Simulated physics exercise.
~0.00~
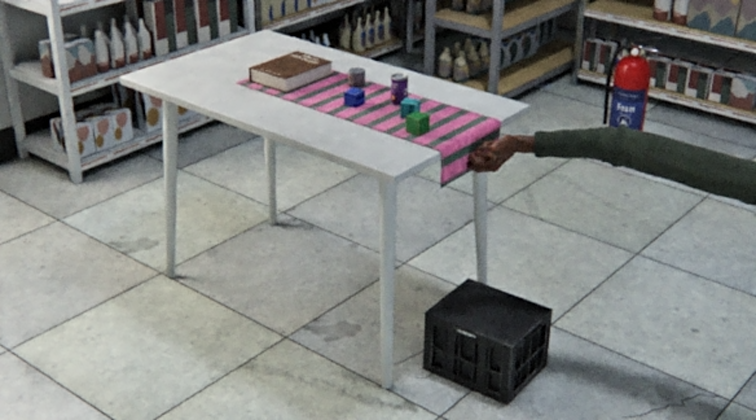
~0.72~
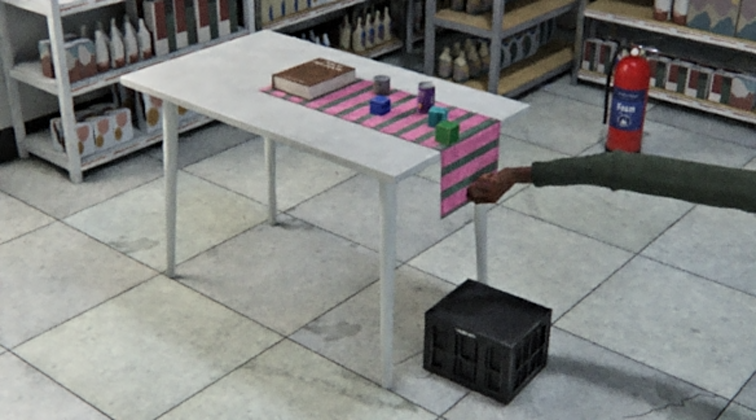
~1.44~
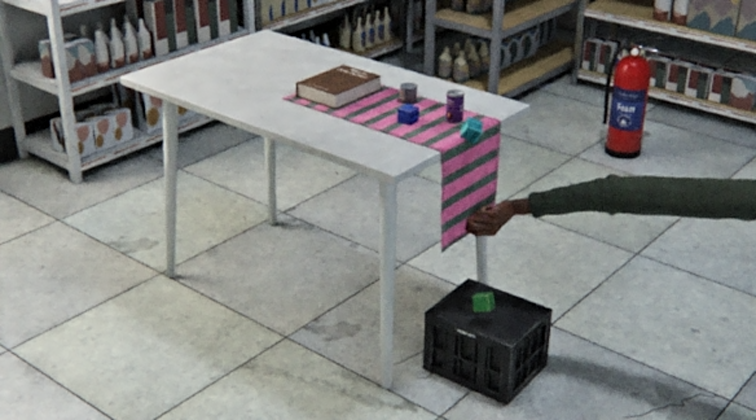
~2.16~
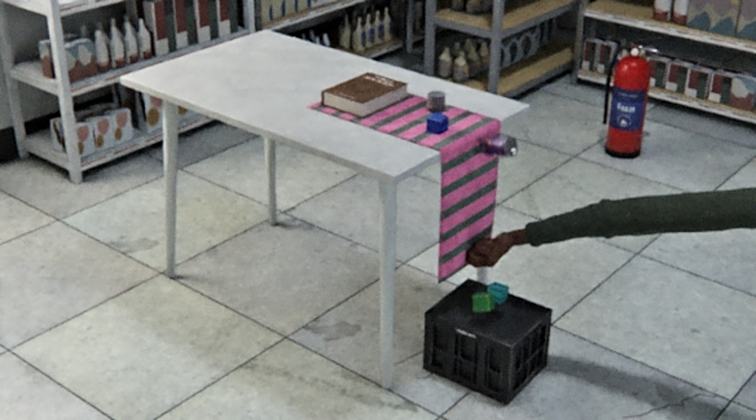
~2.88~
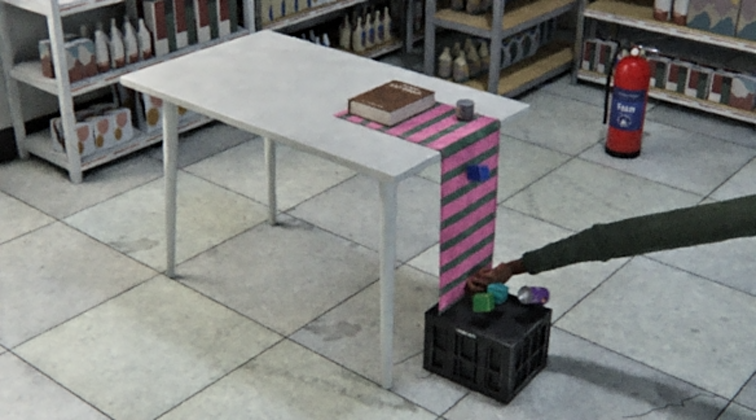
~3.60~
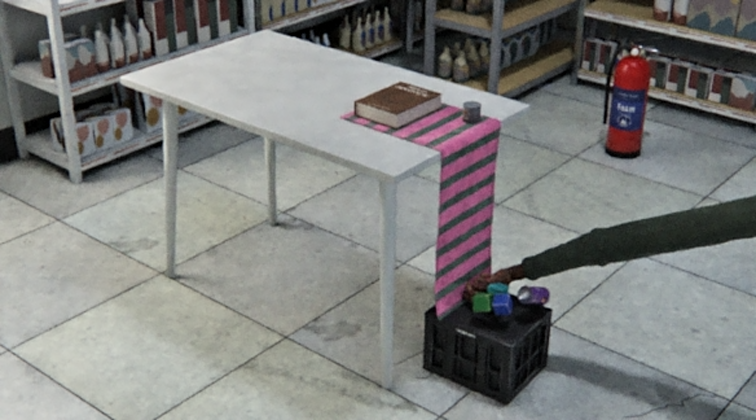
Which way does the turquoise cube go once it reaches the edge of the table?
It goes down, dropping off the table edge and landing on the black crate beside the green cube.
